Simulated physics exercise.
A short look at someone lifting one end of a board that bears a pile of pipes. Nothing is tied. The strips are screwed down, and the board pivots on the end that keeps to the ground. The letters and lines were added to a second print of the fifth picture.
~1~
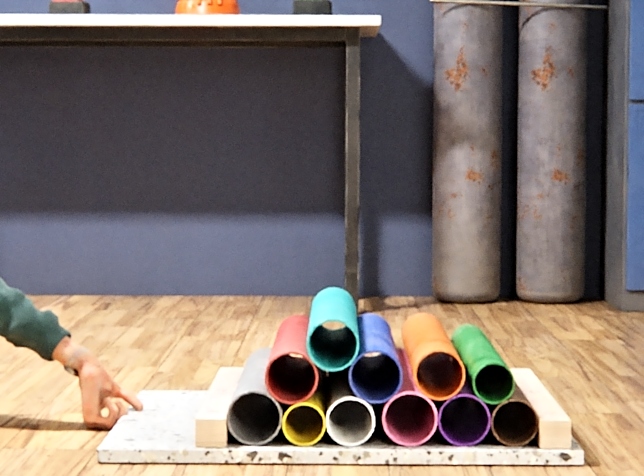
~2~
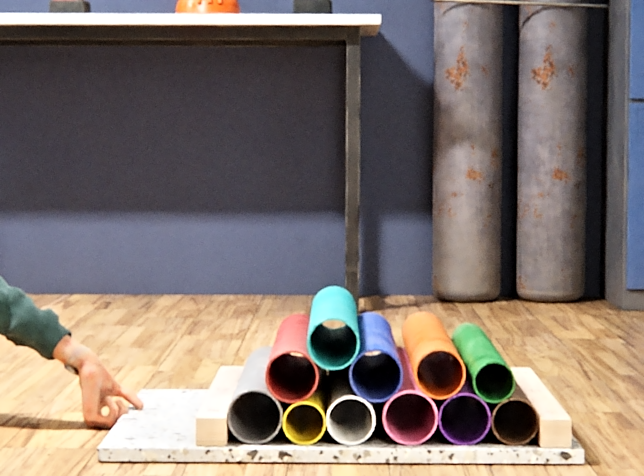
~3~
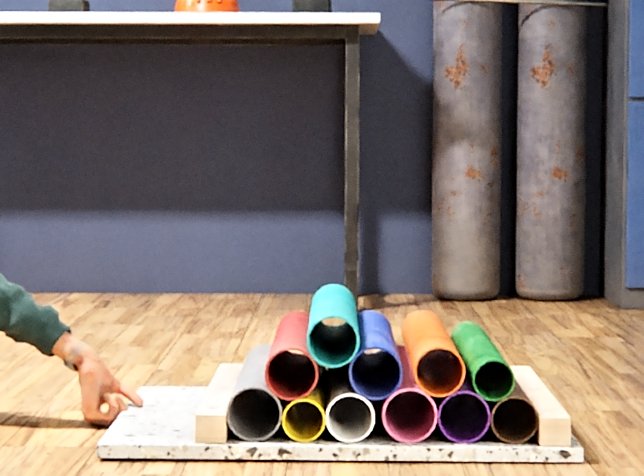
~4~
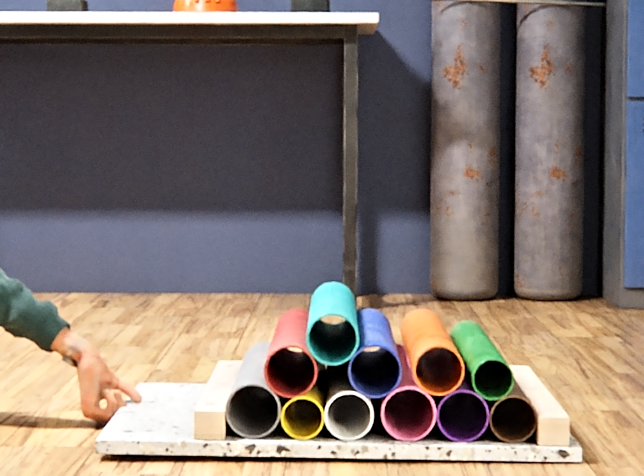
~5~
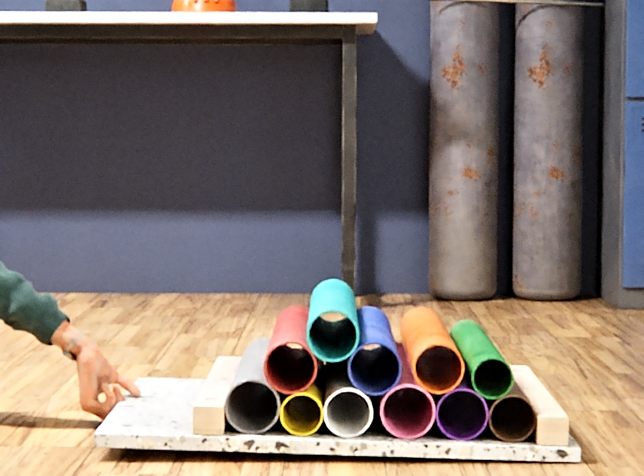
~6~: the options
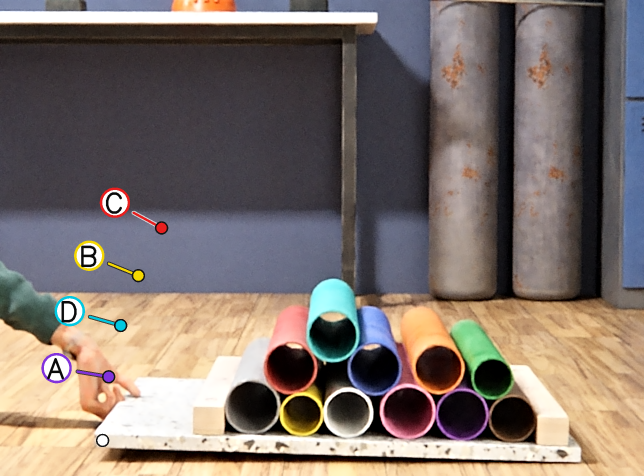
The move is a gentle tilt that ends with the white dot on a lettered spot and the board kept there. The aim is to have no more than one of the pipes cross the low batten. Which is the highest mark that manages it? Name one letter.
The last mark within the limit is B.
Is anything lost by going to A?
No.
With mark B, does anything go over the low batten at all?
No, at B.
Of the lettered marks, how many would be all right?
Three of them.
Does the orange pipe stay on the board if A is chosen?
Yes, with A.
On the marked copy, A at (108, 377); B at (138, 276); C at (162, 228); D at (121, 326); the white dot at (103, 441).
Following B. Soon after the start, board at 15°.
Later, board at 22°.
In the end, board at 22°, none over the low batten.
As for the rest, A none over the low batten; C five over the low batten; D none over the low batten.
